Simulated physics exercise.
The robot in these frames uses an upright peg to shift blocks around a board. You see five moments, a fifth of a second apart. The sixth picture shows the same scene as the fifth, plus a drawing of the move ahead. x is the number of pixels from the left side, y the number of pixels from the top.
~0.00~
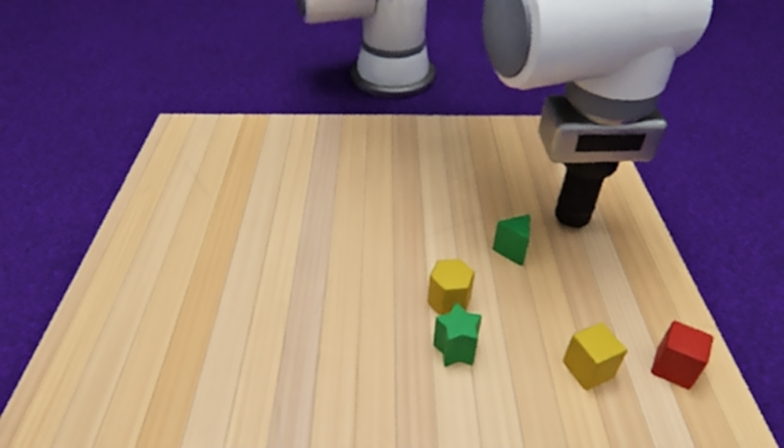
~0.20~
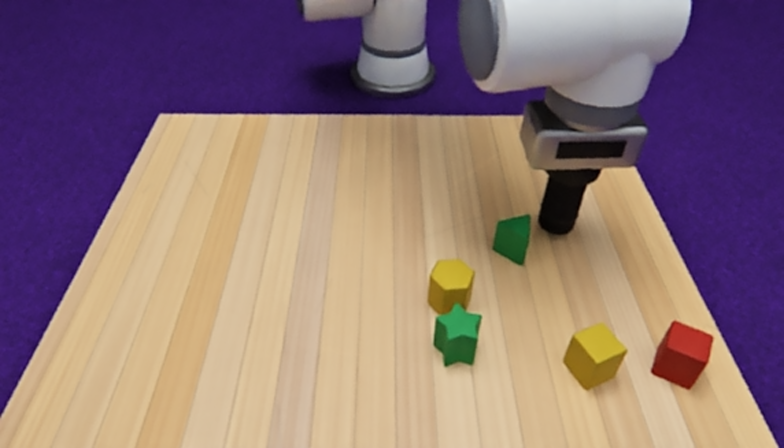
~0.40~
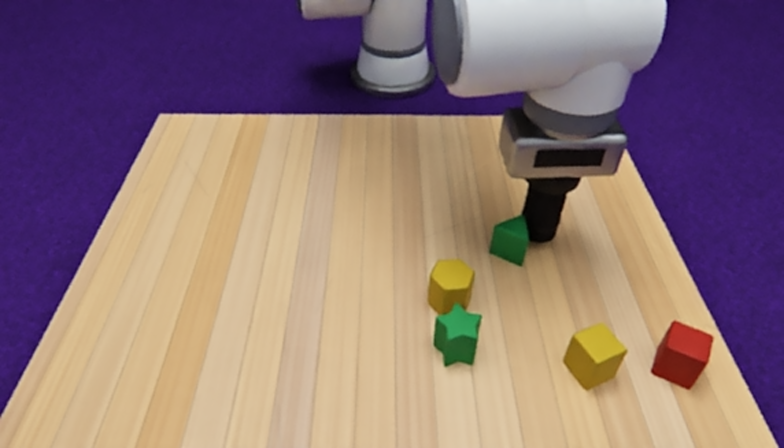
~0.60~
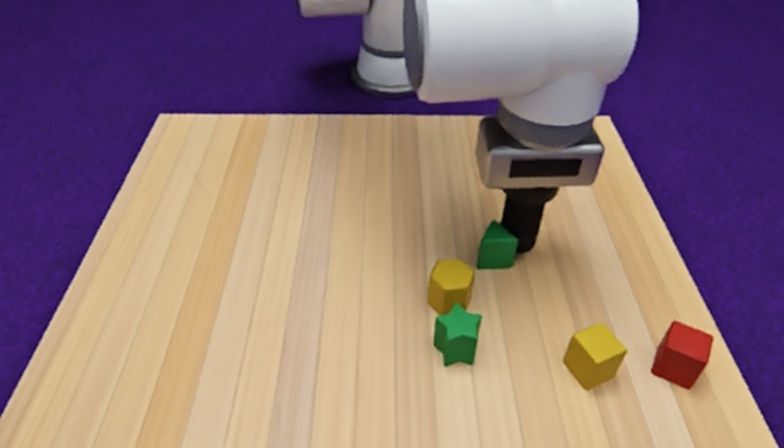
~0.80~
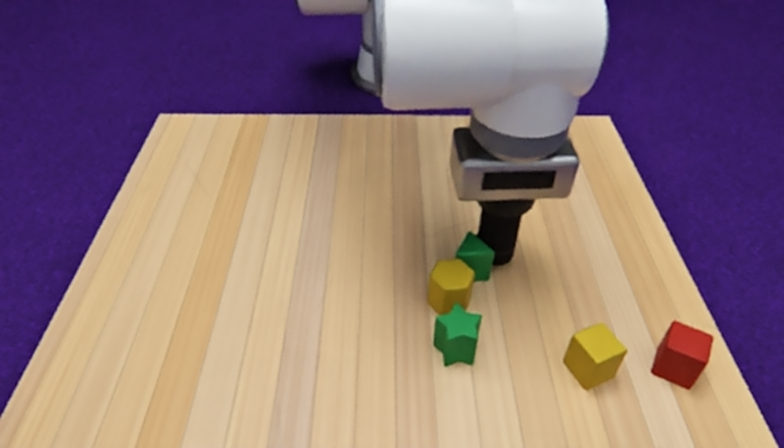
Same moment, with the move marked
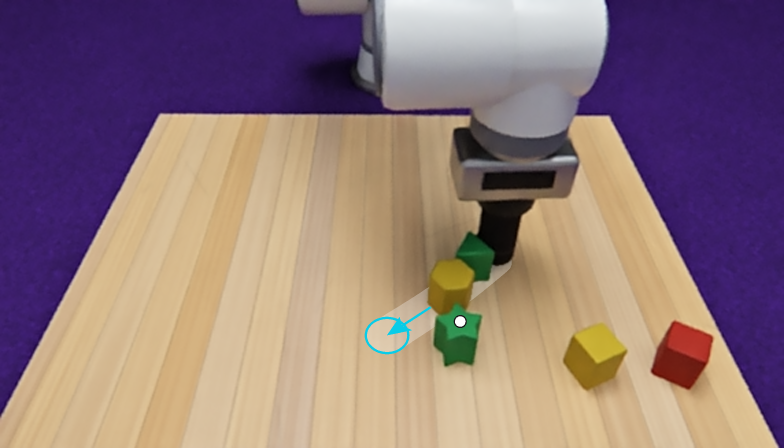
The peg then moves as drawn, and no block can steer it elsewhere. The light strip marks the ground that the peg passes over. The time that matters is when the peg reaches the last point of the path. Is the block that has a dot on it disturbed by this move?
Once the peg is done, the block that has a dot on it remains in the old spot.
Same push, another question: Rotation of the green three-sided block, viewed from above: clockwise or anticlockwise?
Its spin: Clockwise.
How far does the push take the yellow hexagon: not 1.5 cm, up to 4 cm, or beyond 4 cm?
It goes beyond 4 cm.
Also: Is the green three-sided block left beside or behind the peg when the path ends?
Yes
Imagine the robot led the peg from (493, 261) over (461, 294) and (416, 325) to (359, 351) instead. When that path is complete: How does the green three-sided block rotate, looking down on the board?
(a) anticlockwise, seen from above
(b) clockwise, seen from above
Choice b: Clockwise, seen from above.
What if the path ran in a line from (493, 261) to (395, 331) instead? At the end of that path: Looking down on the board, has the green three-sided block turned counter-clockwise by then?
It seems not.
Drawn move, from (493, 261) over (462, 285) and (427, 310) to (387, 335); the dot is on the green star.
On the path given first. One third of the way, peg (463, 277); yellow hexagon (444, 283), turned 30° anticlockwise; green three-sided block (431, 253), turned 25° clockwise.
Two thirds of the way, peg (427, 303); yellow hexagon (412, 313), turned 40° anticlockwise; green three-sided block (412, 258), turned 85° clockwise.
At the end, peg (387, 328); yellow hexagon (388, 344), turned 65° anticlockwise; green star still; green three-sided block (412, 258), turned 85° clockwise.
